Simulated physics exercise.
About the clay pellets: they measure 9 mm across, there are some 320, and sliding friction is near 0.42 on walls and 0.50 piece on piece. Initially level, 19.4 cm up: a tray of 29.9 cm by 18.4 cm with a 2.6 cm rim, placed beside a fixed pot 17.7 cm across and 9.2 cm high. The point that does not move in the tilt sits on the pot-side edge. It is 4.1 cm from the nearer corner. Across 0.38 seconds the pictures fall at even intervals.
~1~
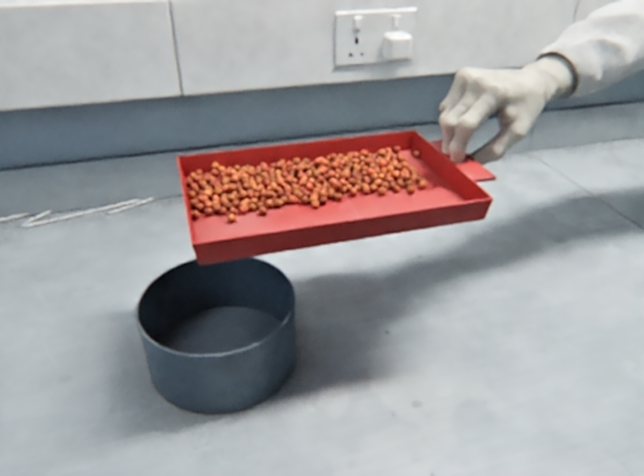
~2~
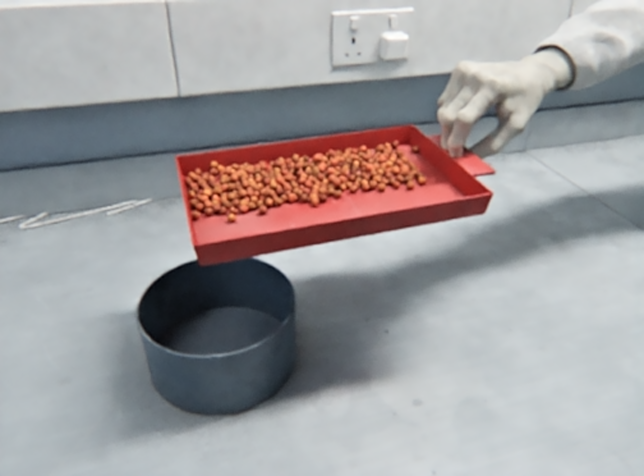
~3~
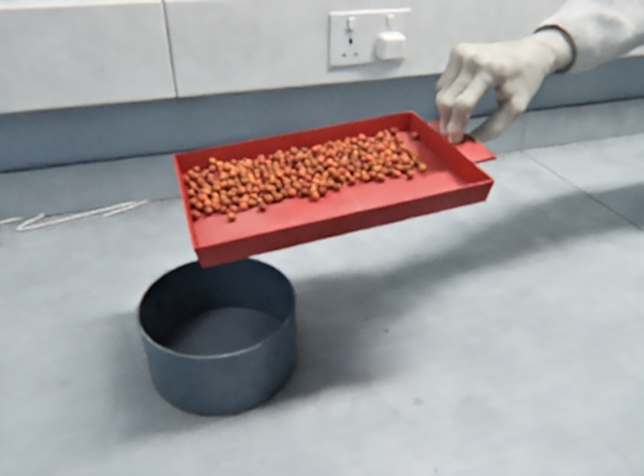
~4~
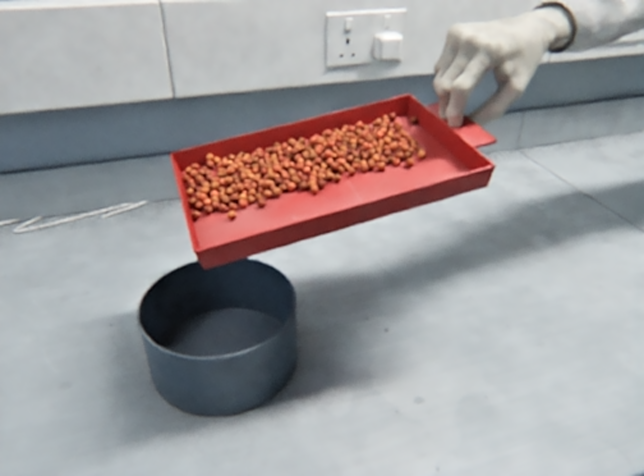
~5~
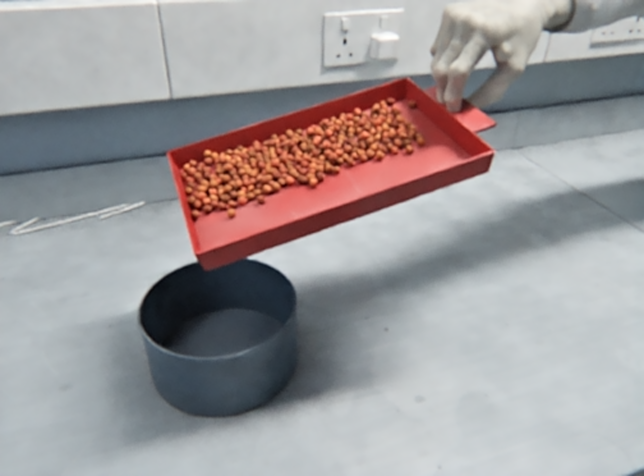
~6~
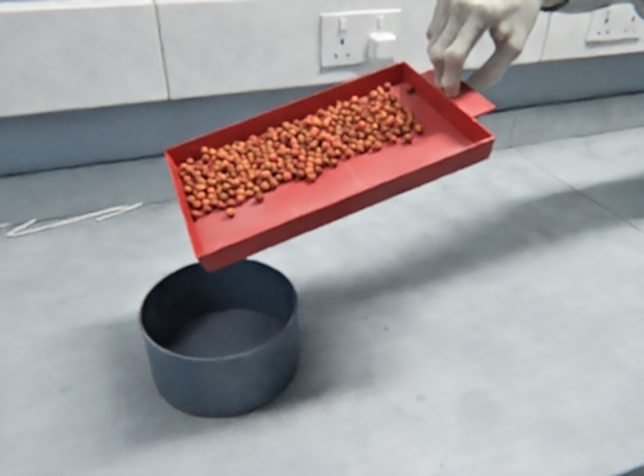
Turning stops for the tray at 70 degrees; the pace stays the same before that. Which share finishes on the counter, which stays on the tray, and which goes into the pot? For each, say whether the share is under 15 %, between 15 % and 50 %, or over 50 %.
Counter: That should get only a little, tray: That should get more than half, pot: That should get only a little.
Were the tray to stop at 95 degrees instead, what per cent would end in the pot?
20 %.
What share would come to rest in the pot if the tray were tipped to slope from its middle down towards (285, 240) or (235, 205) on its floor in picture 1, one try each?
Around 0 % for the first direction, around 0 % for the second.
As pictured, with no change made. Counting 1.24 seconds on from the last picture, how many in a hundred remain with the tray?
Close to 100 in a hundred parts of the load.
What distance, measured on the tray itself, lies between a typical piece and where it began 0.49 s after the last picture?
9 cm.
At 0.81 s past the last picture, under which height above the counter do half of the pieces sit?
Around 26 cm up.
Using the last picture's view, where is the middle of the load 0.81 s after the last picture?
Expected load position: Near (214, 173).
Then, 0.49 s after the last picture, tilt 42 degrees; the tray holds 100 %, the pot 0 %.
Then, 0.81 s after the last picture, tilt 59 degrees; the tray holds 100 %, the pot 0 %.
Then, 1.24 s after the last picture, tilt 70 degrees; the tray holds 100 %, the pot 0 %.
In the end, counter 5 %, tray 95 %, pot 0 %.
